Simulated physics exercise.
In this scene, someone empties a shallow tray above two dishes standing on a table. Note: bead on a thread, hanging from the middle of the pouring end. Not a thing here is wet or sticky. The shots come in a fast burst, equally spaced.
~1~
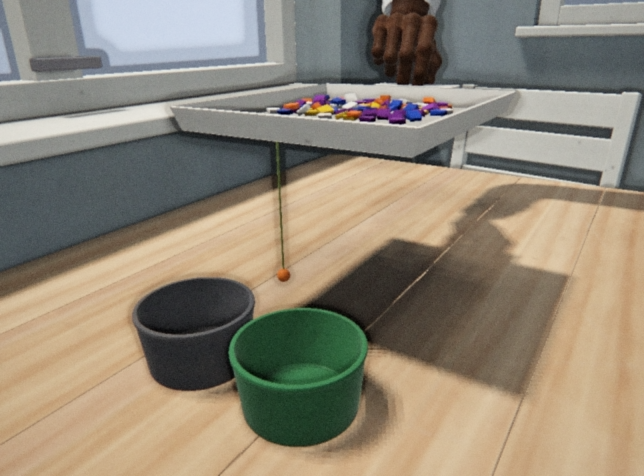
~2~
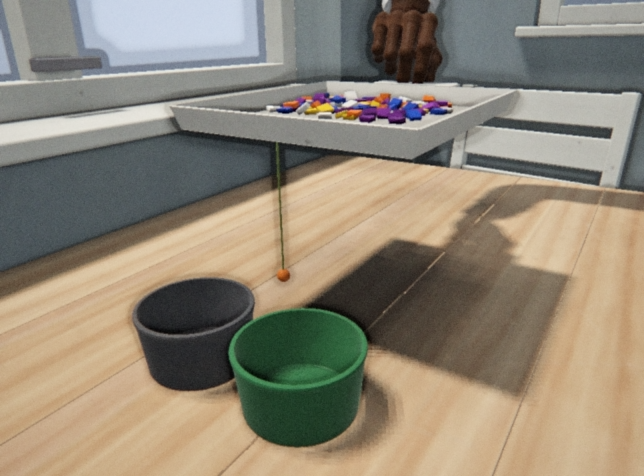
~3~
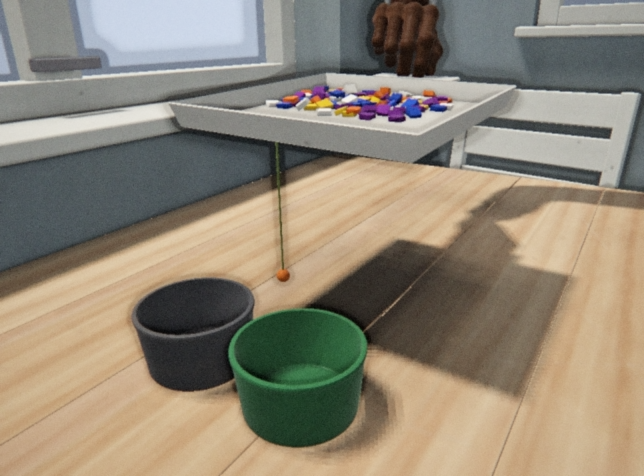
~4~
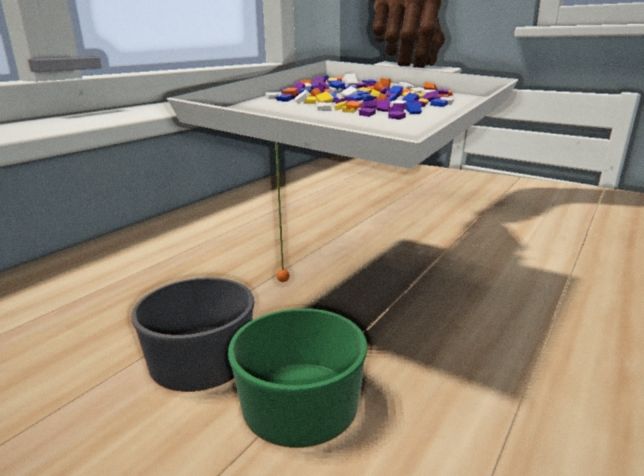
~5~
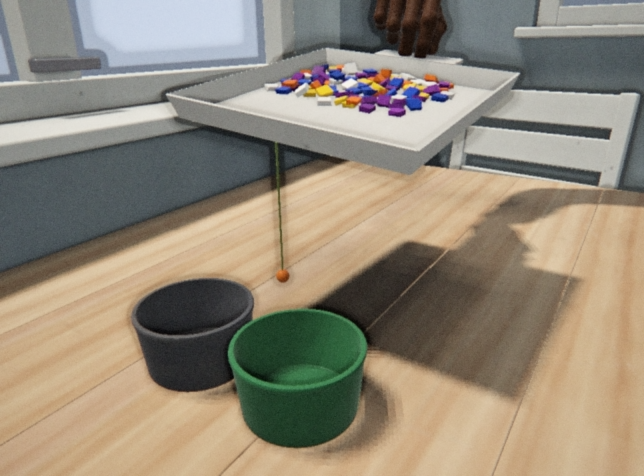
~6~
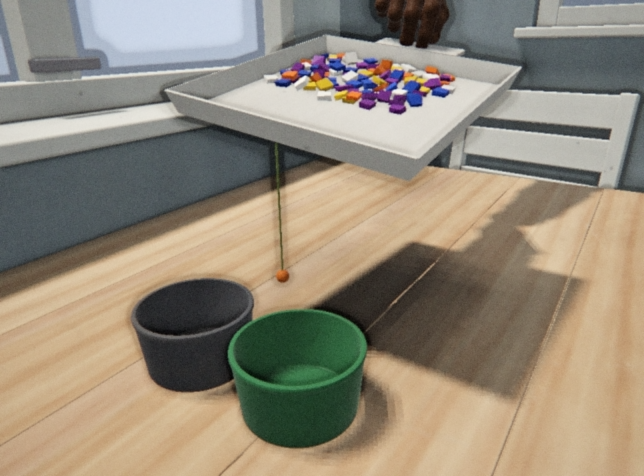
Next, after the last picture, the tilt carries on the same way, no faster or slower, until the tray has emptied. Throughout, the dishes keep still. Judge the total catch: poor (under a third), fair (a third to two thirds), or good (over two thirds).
The catch is poor.
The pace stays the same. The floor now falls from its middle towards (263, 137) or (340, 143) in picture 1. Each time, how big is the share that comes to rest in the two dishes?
You'd see roughly 70 per cent the first time and 40 per cent the second.
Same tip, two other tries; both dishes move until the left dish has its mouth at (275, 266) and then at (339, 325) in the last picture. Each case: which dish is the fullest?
With the first placement it's the one to the right, with the second it's the one to the left.
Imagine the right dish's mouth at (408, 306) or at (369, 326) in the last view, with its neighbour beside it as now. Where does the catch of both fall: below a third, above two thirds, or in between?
At the first place over two thirds, at the second more than two thirds.
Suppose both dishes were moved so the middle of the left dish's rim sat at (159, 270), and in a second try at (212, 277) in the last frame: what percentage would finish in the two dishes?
I'd say about 0 percent, followed by about 10 percent.
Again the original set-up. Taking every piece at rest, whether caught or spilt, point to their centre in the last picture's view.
Last view, centre at rest - approx. (398, 376).
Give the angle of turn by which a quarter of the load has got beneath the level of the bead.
The tilt then is about 90°.
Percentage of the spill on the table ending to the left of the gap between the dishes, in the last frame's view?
Estimate: About 0 per cent.
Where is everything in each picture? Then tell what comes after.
Corners of the pouring end at (180, 106) and (414, 125), level; middle of the load at (360, 109), mosaic tiles; left dish at (152, 355); right dish at (258, 406); bead on its thread at (284, 275), in the first picture.
Corners of the pouring end at (179, 105) and (414, 127), level; middle of the load at (360, 107), in the second picture.
Corners of the pouring end at (178, 102) and (413, 132), tipped barely, lowest at the right corner; middle of the load at (360, 102), in the third picture.
Corners of the pouring end at (177, 98) and (413, 138), tipped a little, lowest at the right corner; middle of the load at (360, 94), in the fourth picture.
Corners of the pouring end at (176, 94) and (413, 146), tipped a little, lowest at the right corner; middle of the load at (360, 87), in the fifth picture.
Corners of the pouring end at (175, 89) and (413, 153), tipped a little, lowest at the right corner; middle of the load at (360, 79); left dish at (151, 356); right dish at (257, 407), in the sixth picture.
Soon, tray tipped steeply; nearly all on the tray; a small part in the air.
A while on, tray tipped right over; about half on the tray; a stray few in the right dish; about a third outside both; a small part in the air.
Towards the end, tray tipped past a quarter turn; a stray few in the right dish; nearly all outside both.
Finally, tray tipped past a quarter turn; a stray few in the right dish; none in the left dish; nearly all outside both.
